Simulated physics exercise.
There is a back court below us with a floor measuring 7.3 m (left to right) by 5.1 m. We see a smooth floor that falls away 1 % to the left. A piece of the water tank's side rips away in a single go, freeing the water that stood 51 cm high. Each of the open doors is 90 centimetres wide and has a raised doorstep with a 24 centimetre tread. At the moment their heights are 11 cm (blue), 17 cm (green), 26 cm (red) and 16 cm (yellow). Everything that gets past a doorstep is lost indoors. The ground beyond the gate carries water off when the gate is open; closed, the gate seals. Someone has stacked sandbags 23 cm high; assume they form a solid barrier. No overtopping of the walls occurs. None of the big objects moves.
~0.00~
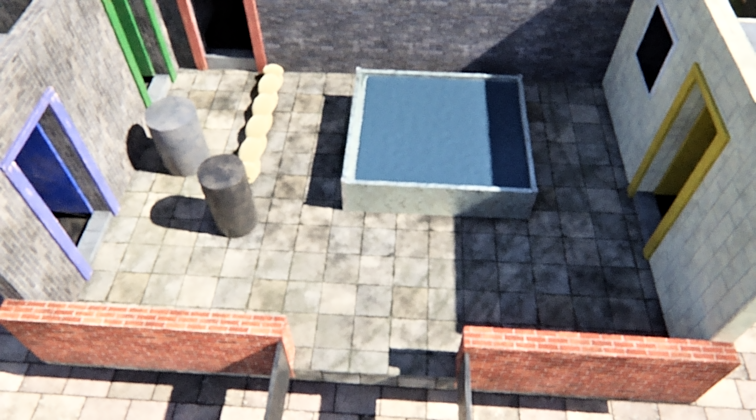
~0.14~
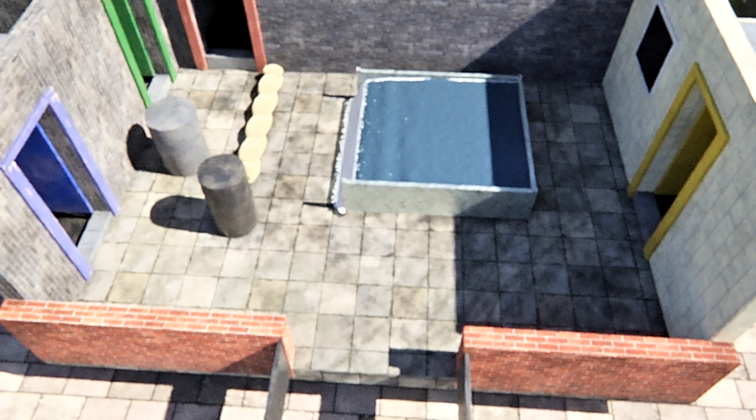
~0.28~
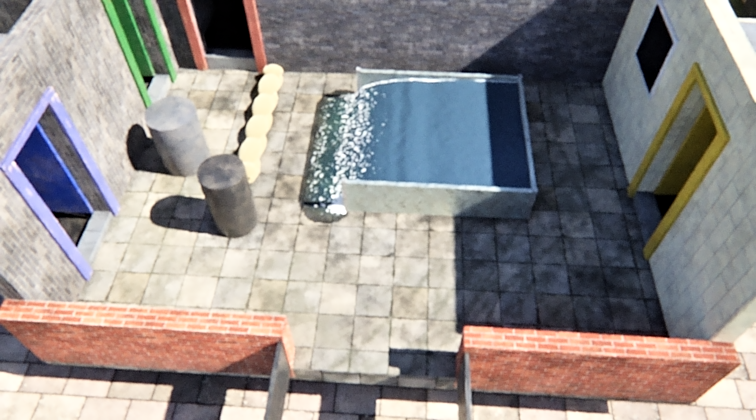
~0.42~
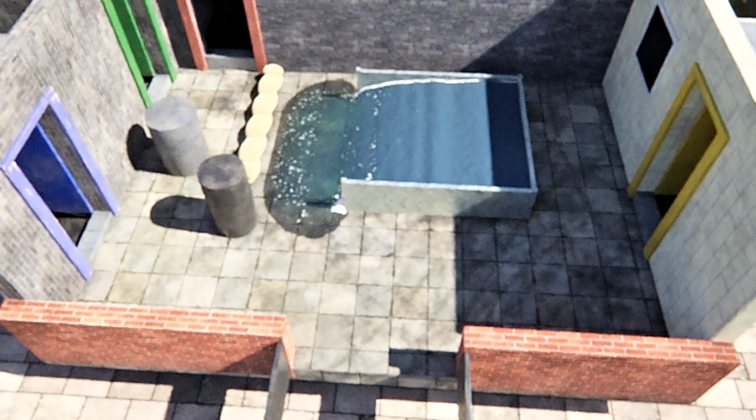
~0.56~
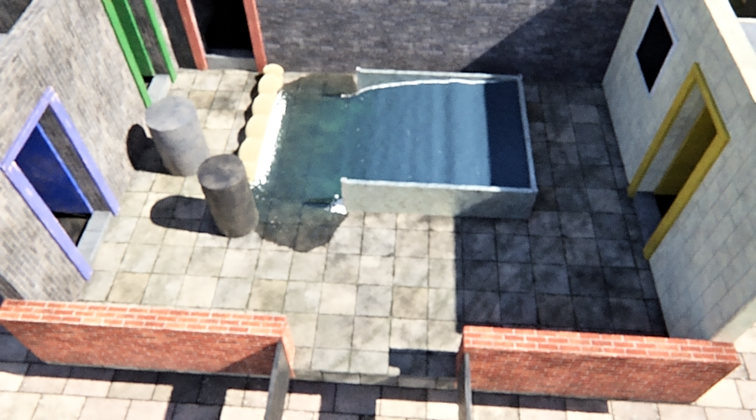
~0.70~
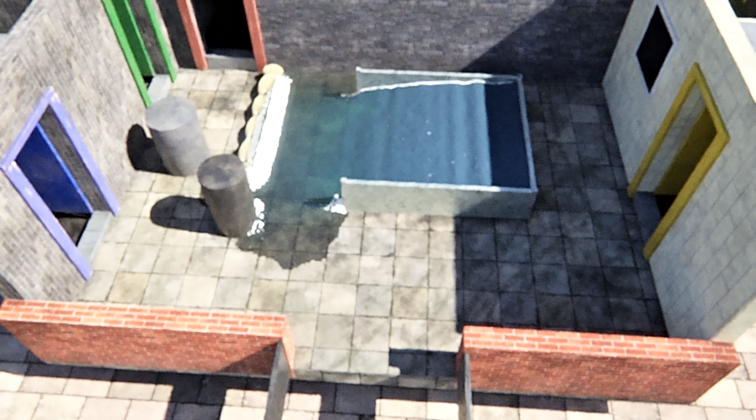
Water burst through the left side of a raised tank in a walled courtyard, spread across the paving, then washed against a row of pale sandbags and began spreading toward the front beside a dark cylinder.
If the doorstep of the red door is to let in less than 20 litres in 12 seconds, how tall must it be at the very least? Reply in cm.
At the very least, close to 10.5 cm.
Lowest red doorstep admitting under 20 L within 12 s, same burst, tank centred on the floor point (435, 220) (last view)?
It should be around 16 cm high.
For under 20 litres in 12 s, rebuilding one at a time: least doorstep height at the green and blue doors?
Some 13.0 cm for green, some 11.5 cm for blue.
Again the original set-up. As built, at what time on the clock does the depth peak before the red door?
Peak time: Around 5.0 s.
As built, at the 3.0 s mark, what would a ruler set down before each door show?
At the blue door the depth is 13 cm, at green 19 cm, at red 9 cm and at yellow 0 cm.
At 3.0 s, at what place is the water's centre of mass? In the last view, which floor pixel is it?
The centre of all the water is around (316, 154).
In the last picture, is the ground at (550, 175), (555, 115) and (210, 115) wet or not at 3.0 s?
In order: Untouched, untouched, soaked.
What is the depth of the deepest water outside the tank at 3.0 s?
Close to 34 centimetres.
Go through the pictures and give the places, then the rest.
The first picture shows still water, 51 cm deep, in the water tank at (438, 129); the red door at (221, 20) is dry.
In the second picture, the gap is at (355, 142), the front 0.2 m out at (334, 207); the back of the water tank holds 51 cm.
In the third picture, water pours out at (355, 144) and has run 0.6 m, to (306, 202); about 9 cm deep outside, 51 cm at the back.
In the fourth picture, the gap is at (355, 144), the front 1.2 m out at (270, 191); the back of the water tank holds 51 cm.
In the fifth picture, the gap is at (355, 144), the front 1.6 m out at a hidden place; the back of the water tank holds 51 cm.
In the sixth picture, the gap is at (355, 144), the front 2.1 m out at a hidden place; the back of the water tank holds 50 cm; 1.0 m in a straight line remain to the red door at (221, 20).
After 1.4 s water covers 30 % of the floor, deepest (38 cm) near (272, 149); 2 cm at the red door, 0 litres in over its 26 cm doorstep.
After 3.0 s water covers 55 % of the floor, deepest (34 cm) near (289, 80); 9 cm at the red door, 0 litres in over its 26 cm doorstep.
After 12.0 s water covers 95 % of the floor, deepest (12 cm) near (131, 178); 9 cm at the red door, 0 litres in over its 26 cm doorstep.
At the red door as built, the water arrived by 1.3 s and peaked near 13 cm at 4.8 s.
Run again over the same 12 s with other heights there, 34 litres in over 9.5 cm, 8 litres over 12.5 cm. The limit of 20 litres is kept from about 10.5 cm up.
